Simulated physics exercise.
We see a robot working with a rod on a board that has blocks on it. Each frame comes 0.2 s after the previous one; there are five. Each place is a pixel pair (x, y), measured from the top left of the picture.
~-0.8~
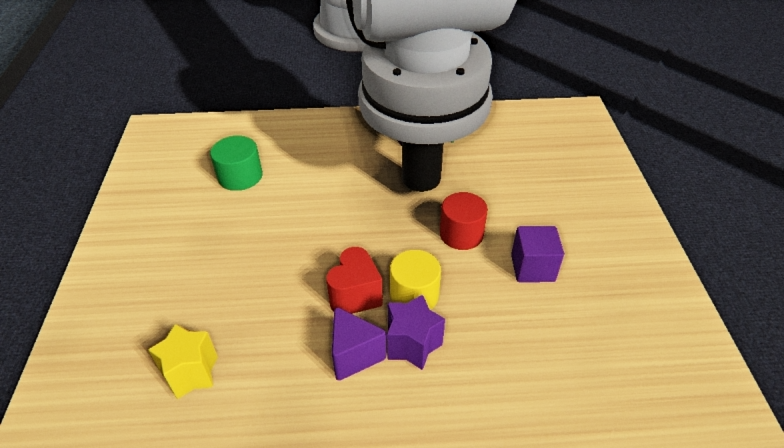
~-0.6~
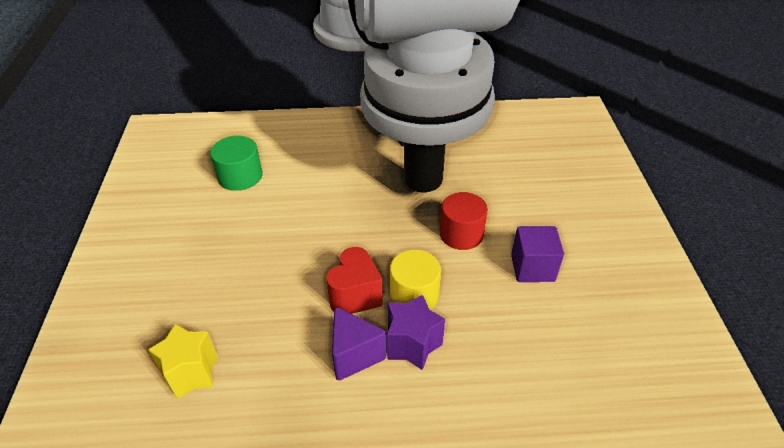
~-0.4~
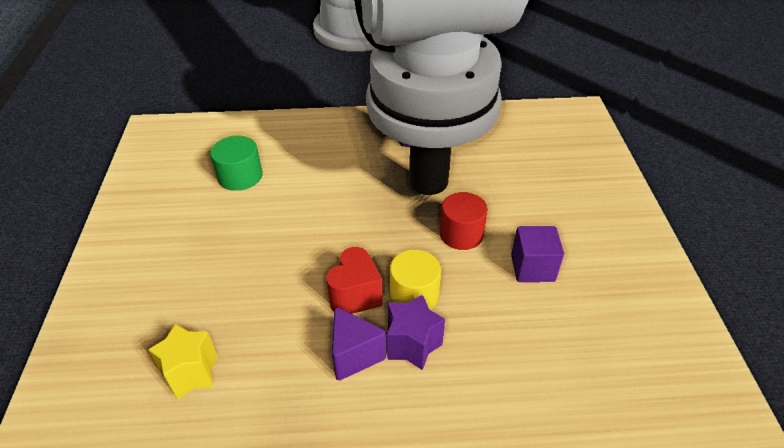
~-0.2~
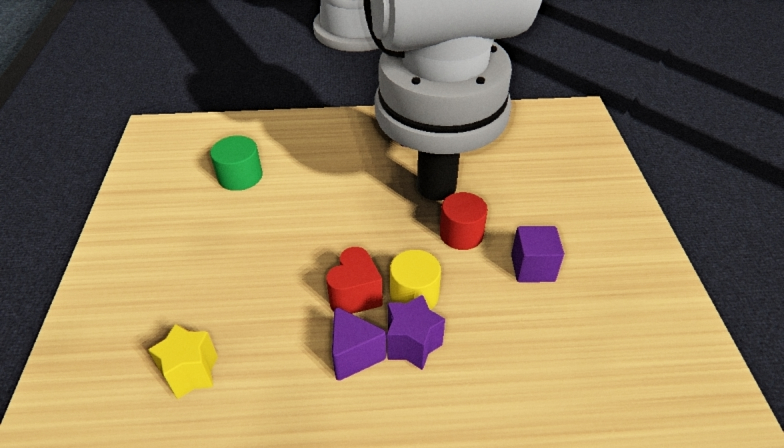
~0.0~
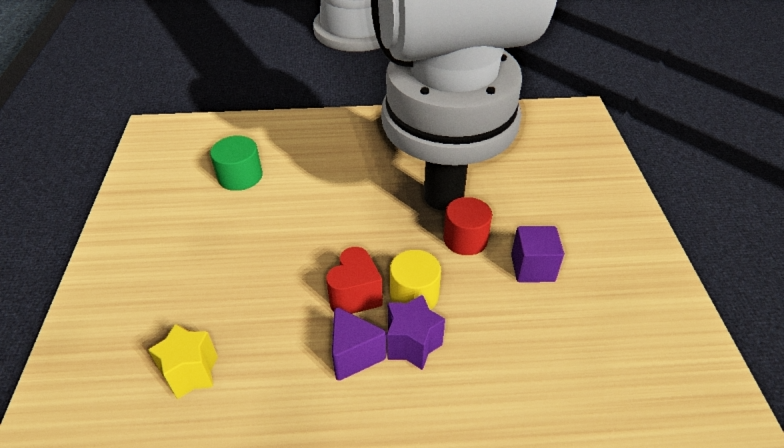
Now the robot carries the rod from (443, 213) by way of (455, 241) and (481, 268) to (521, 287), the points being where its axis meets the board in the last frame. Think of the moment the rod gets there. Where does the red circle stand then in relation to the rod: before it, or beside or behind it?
Before the rod.
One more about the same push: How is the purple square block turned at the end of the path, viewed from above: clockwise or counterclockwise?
The turn is anti-clockwise.
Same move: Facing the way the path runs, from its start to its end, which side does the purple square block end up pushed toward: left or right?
Slides left.
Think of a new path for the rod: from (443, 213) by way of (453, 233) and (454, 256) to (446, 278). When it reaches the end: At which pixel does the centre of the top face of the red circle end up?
Close to (499, 253).
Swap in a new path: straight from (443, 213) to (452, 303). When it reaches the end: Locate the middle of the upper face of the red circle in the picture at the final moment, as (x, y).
Near (502, 259).
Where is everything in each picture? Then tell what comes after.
The first frame shows rod's lower end (421, 180); yellow circle (416, 268); red circle (465, 206); purple square block (540, 240).
The second frame shows rod (423, 181); blocks still.
The third frame shows rod (429, 184); blocks still.
The fourth frame shows rod (436, 189); blocks still.
The fifth frame shows rod (444, 198); yellow circle (416, 268); red circle (469, 212); purple square block (540, 240).
What follows on the original path. One third of the way, rod (457, 228); red circle (493, 239).
Two thirds of the way, rod (484, 254); red circle (525, 266); purple square block (555, 243), turned 30° anticlockwise.
At the end, rod (524, 273); yellow circle still; red circle (562, 293); purple square block (560, 242), turned 35° anticlockwise.
